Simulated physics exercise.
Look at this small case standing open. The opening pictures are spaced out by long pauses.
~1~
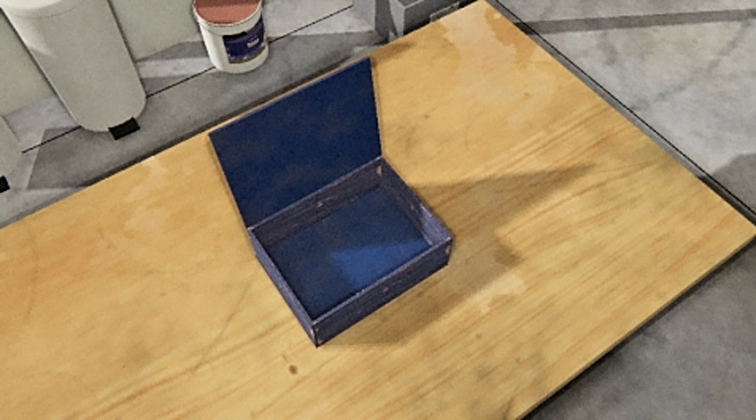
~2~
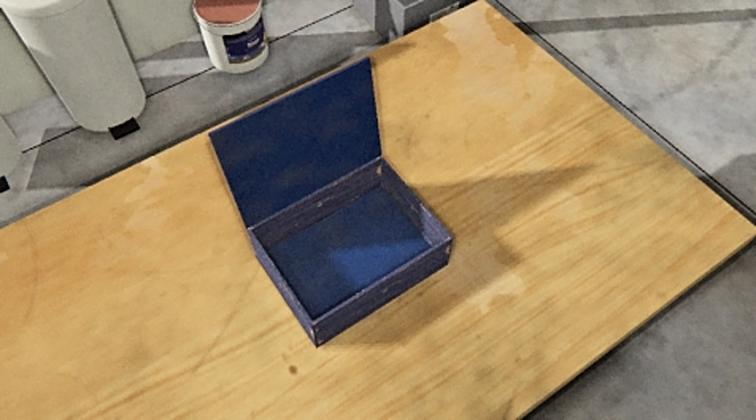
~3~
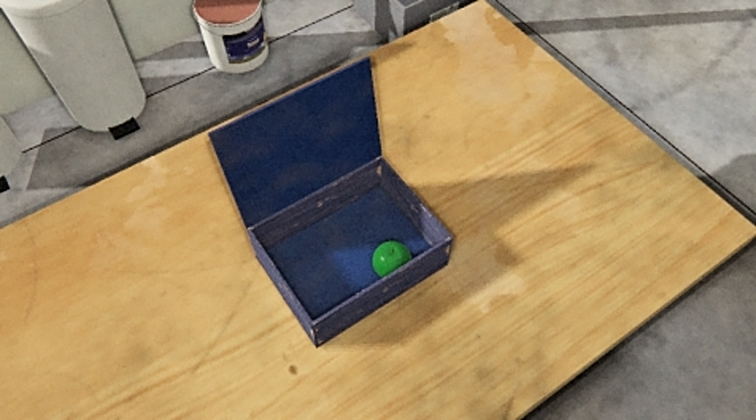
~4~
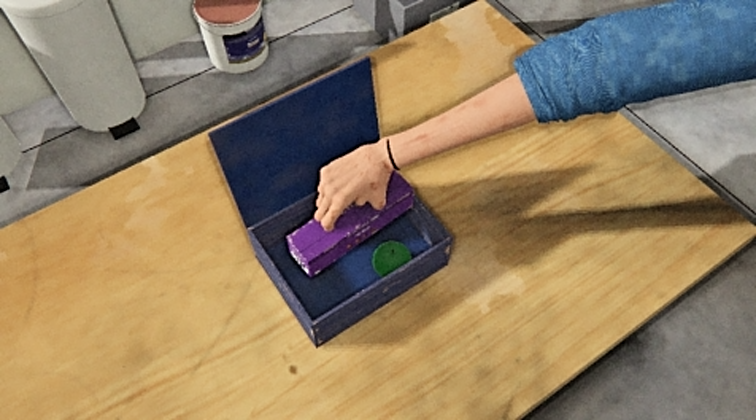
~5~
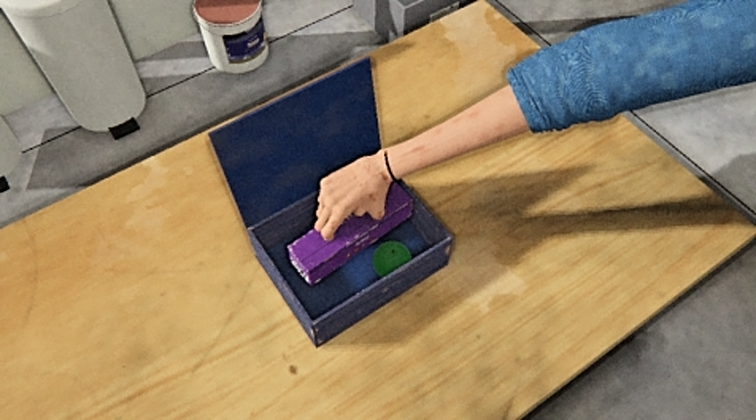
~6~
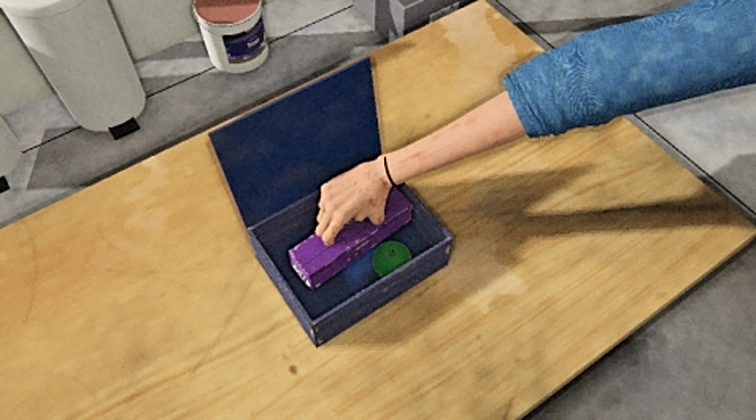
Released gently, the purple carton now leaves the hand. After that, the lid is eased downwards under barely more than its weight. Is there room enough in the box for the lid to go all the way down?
Yes, there is room.
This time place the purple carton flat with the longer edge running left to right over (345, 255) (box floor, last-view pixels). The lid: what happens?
Then it closes.
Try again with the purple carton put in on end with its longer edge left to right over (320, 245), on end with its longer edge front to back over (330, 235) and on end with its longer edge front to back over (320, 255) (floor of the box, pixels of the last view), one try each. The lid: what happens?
On the first go the lid is stopped short, on the second it is stopped short, on the third it is stopped short.
Then, 0.50 s past the last view, purple carton displaced a little near (350, 248).
Then, 1.50 s past the last view, lid 71° above the rim; purple carton displaced a little near (350, 248); green apple displaced a little.
Then, 1.80 s past the last view, lid 34° above the rim; purple carton displaced a little near (350, 248); green apple displaced a little.
Then, 1.90 s past the last view, lid 17° above the rim; purple carton displaced a little near (350, 248); green apple displaced a little.
Finally, lid shut; moved from the start, purple carton; green apple still in place. Final places as the last picture's camera would see them, purple carton near (350, 248).
